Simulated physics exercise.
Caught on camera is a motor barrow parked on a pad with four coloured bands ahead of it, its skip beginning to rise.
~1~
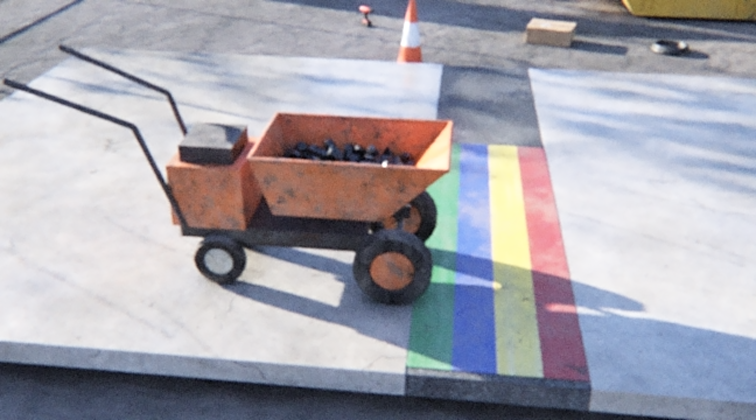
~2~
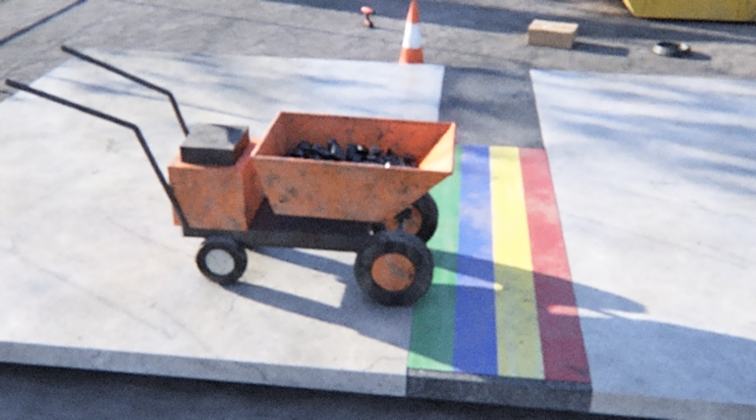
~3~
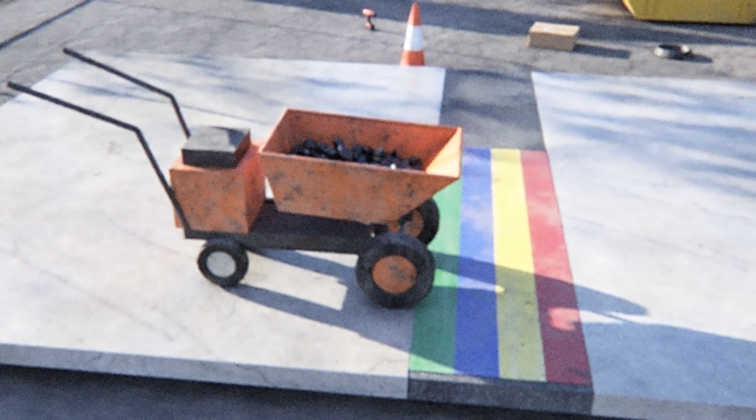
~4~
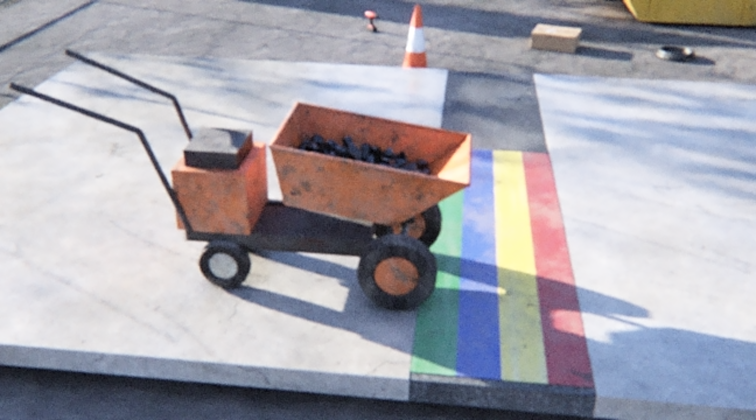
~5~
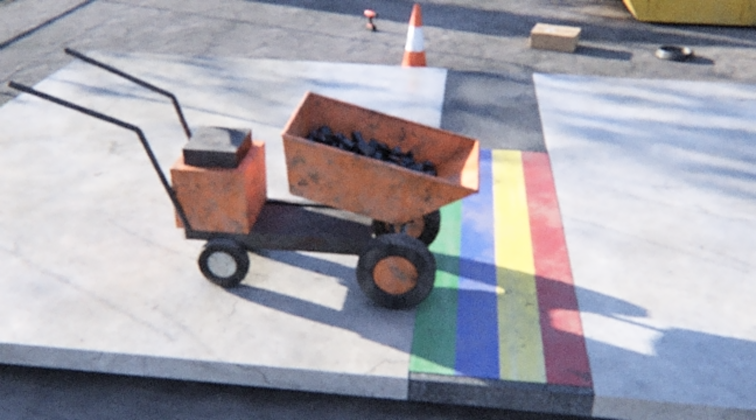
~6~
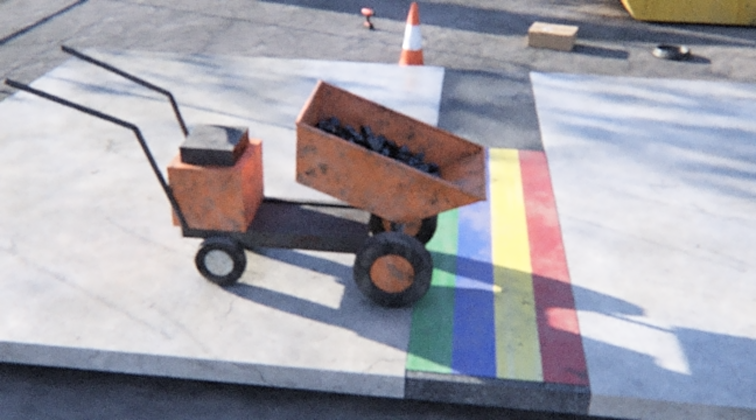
Orange motor barrow standing beside green, blue, yellow and red bands, its skip of dark lumps gradually tilting forward to the right.
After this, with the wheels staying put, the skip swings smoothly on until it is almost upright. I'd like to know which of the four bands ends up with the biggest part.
The biggest part ends up on the red band.
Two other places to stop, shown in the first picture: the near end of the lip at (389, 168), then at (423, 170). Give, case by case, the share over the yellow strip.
That comes to some 30 in a hundred for the first try and some 40 in a hundred for the second.
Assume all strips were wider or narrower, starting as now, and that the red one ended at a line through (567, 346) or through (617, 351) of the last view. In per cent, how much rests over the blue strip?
Near 0 % and 0 %.
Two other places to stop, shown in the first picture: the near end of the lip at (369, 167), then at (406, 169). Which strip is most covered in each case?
The blue one, then the yellow one.
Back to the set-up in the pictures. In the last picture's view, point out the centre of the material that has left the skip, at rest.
The centre ends up roughly at (553, 282).
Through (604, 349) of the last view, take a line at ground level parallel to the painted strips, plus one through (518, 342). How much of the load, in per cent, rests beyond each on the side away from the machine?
About 10 percent, then about 70 percent.
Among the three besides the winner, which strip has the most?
Second comes the strip in yellow.
Just after the last frame, skip tipped steeply; every one in the skip.
A moment on, skip tipped steeply; the larger part in the skip; about a tenth over the yellow strip; about a tenth over the red strip; just a few off the paint.
Further on, skip tipped right over; roughly a quarter in the skip; roughly a quarter over the yellow strip; roughly a third over the red strip; roughly a quarter off the paint.
When it is over, skip tipped right over; roughly a quarter in the skip; not one over the green strip; just a few over the blue strip; roughly a quarter over the yellow strip; roughly a third over the red strip; roughly a quarter off the paint.
